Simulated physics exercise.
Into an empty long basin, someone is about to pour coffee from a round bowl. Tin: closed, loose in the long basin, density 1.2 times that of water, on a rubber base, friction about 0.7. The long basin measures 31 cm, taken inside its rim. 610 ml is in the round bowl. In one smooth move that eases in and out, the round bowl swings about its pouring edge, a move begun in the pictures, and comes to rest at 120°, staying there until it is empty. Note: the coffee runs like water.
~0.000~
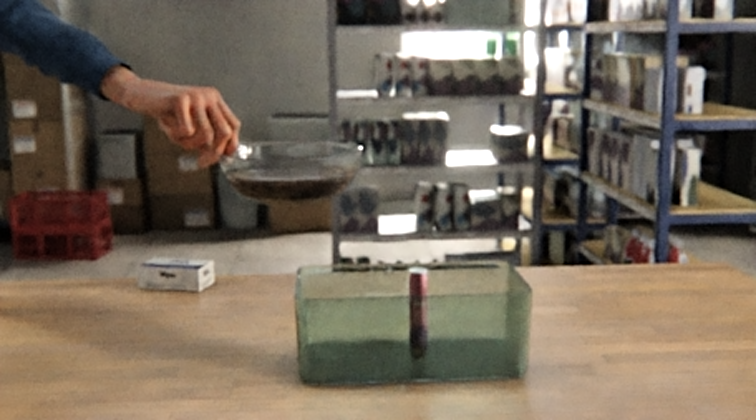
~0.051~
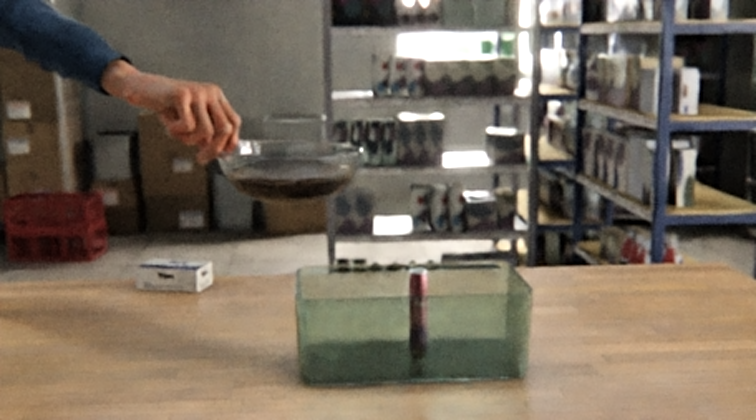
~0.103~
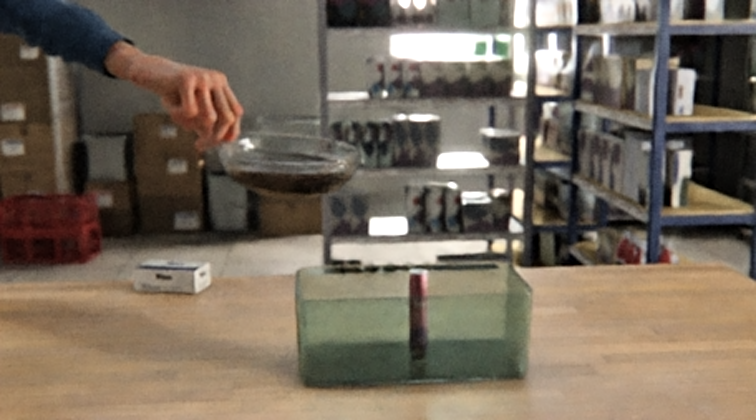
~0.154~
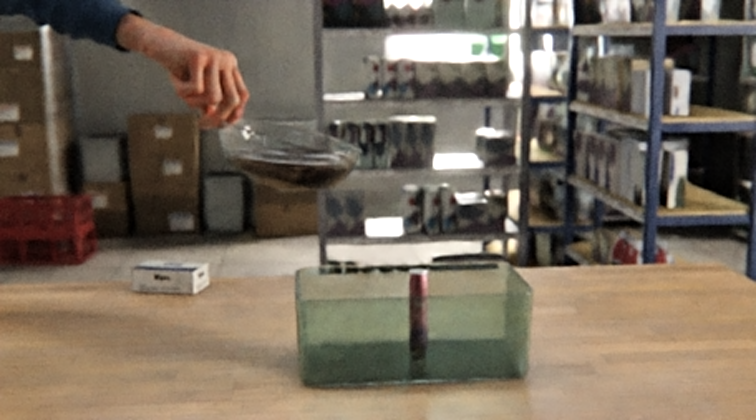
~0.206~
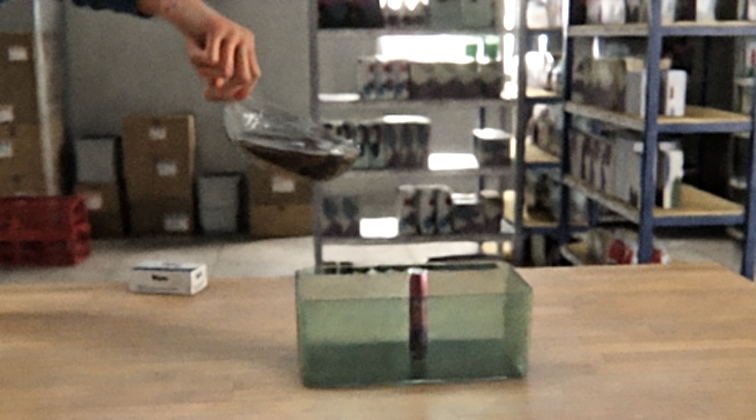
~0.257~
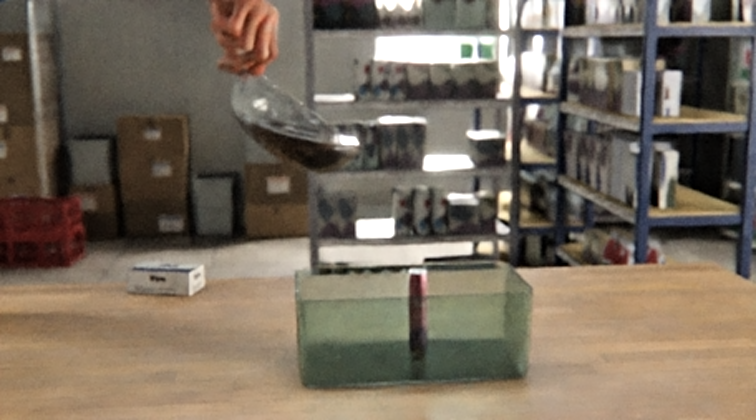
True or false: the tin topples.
True.
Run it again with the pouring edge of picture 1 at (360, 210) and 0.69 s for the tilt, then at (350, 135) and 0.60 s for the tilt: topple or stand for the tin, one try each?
Trial 1 - tin stays standing; trial 2 - tin tips.
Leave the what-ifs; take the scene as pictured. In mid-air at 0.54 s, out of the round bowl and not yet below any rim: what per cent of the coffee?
Roughly 86 %.
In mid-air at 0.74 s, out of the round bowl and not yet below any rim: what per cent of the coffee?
Near 18 in a hundred.
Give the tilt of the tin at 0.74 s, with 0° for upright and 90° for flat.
5°.
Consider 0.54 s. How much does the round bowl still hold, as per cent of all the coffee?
I'd estimate some 5 % remains.
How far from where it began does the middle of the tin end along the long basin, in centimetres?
Net tin displacement: Roughly 8.0 cm.
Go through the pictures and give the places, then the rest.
Tilt 0°; pouring edge (361, 150); surface from (227, 173) to (354, 170); the long basin's rim runs from (297, 283) to (521, 277); the tin's top is at (418, 274), in the first picture.
Tilt 2°; pouring edge (361, 151); surface from (227, 171) to (353, 169), in the second picture.
Tilt 7°; pouring edge (360, 151); surface from (227, 164) to (353, 165), in the third picture.
Tilt 14°; pouring edge (360, 151); surface from (228, 153) to (354, 159), in the fourth picture.
Tilt 25°; pouring edge (360, 151); surface from (231, 135) to (355, 151), in the fifth picture.
Tilt 37°; pouring edge (359, 151); surface from (239, 115) to (354, 141); 1 per cent is over the edge, in the sixth picture.
Then, 0.54 s in, the tilt is 106° and 5 per cent is still to pour; the tin stands where it began.
Then, 0.74 s in, the tilt is 120° and 0 per cent is still to pour; the tin stands where it began.
Then, 0.96 s in, the tilt is 120° and 1 per cent is still to pour; the tin leans 50°.
Then, 1.19 s in, the tilt is 120° and 0 per cent is still to pour; the tin lies on its side.
Finally, the tin lies on its side.
